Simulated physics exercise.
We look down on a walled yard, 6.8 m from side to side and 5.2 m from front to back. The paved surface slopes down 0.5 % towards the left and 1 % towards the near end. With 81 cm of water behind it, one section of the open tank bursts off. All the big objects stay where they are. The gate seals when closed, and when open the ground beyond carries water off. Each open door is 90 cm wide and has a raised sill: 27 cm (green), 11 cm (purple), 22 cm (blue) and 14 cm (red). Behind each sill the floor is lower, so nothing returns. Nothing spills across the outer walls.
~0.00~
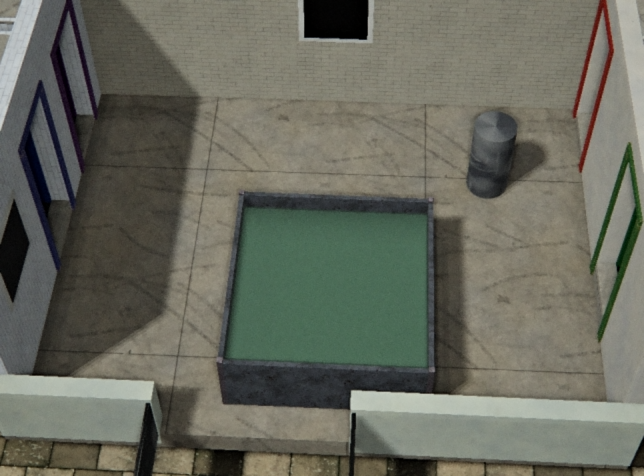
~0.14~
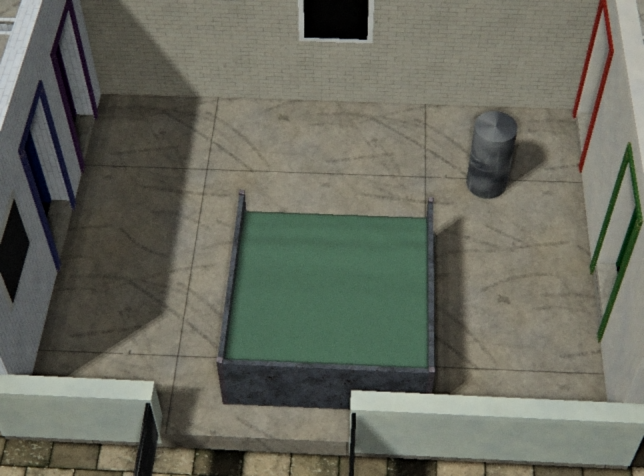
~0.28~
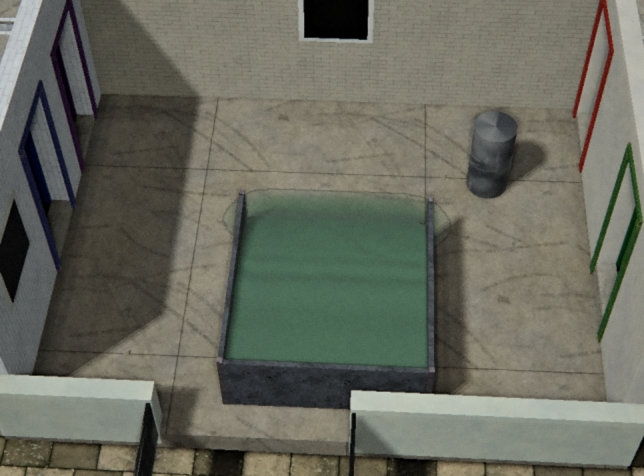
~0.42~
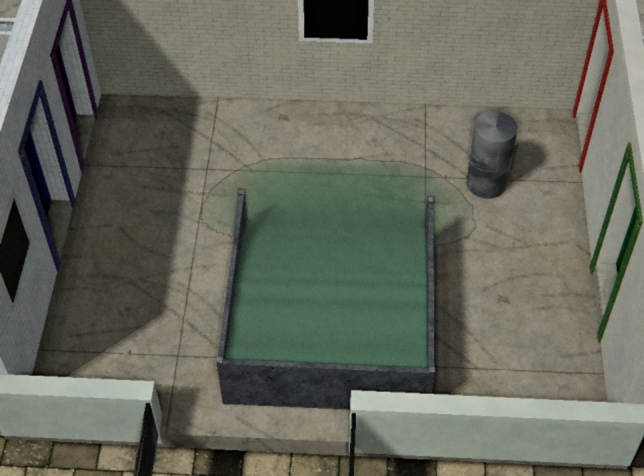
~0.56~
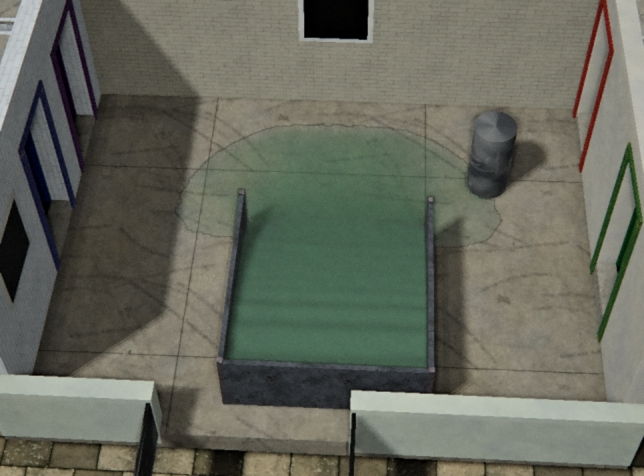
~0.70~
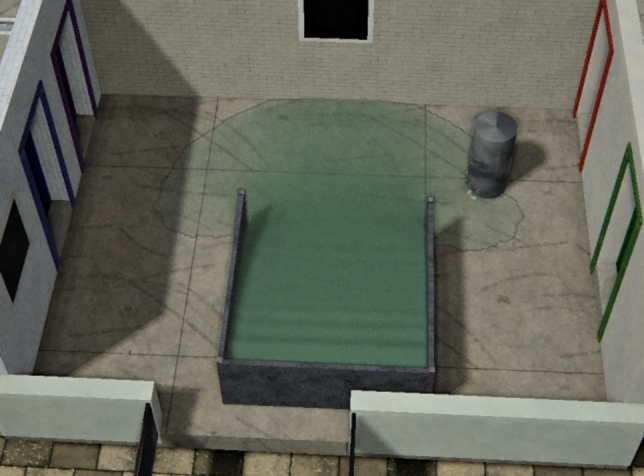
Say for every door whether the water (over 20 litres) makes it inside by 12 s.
Within that time: At the green door it stays under the limit; at the purple door it exceeds the limit; at the blue door it does not reach the limit; at the red door it passes the limit.
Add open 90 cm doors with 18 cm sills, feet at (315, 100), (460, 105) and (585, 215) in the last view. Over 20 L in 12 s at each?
In turn: Over, above, below.
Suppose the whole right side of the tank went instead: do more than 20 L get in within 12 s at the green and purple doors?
Then: Green above, purple past it.
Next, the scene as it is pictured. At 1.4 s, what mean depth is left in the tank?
Some 44 cm.
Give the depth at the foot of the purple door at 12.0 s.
Some 11.5 cm.
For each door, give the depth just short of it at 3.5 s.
Depths in cm: Green 8, purple 33, blue 12, red 33.
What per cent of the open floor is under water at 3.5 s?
Some 70 per cent of it.
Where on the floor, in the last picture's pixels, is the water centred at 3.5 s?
Near (321, 198).
After 1.4 s water covers 40 % of the floor and is deepest (51 cm) near (348, 118); green door not reached, purple door not reached, blue door not reached, red door not reached.
After 2.2 s water covers 45 % of the floor and is deepest (54 cm) near (113, 101); green door not reached, purple door 24 cm at the sill, 4 L in, blue door not reached, red door 33 cm at the sill, 20 L in.
After 3.5 s water covers 70 % of the floor and is deepest (36 cm) near (101, 101); green door 8 cm at the sill, 0 L in, purple door 33 cm at the sill, 176 L in, blue door 12 cm at the sill, 0 L in, red door 33 cm at the sill, 206 L in.
After 7.0 s water covers 95 % of the floor and is deepest (23 cm) near (25, 408); green door 8 cm at the sill, 0 L in, purple door 14 cm at the sill, 358 L in, blue door 12 cm at the sill, 0 L in, red door 9 cm at the sill, 318 L in.
After 12.0 s water covers 95 % of the floor and is deepest (14 cm) near (25, 408); green door 9 cm at the sill, 0 L in, purple door 11 cm at the sill, 363 L in, blue door 10 cm at the sill, 0 L in, red door 6 cm at the sill, 318 L in.
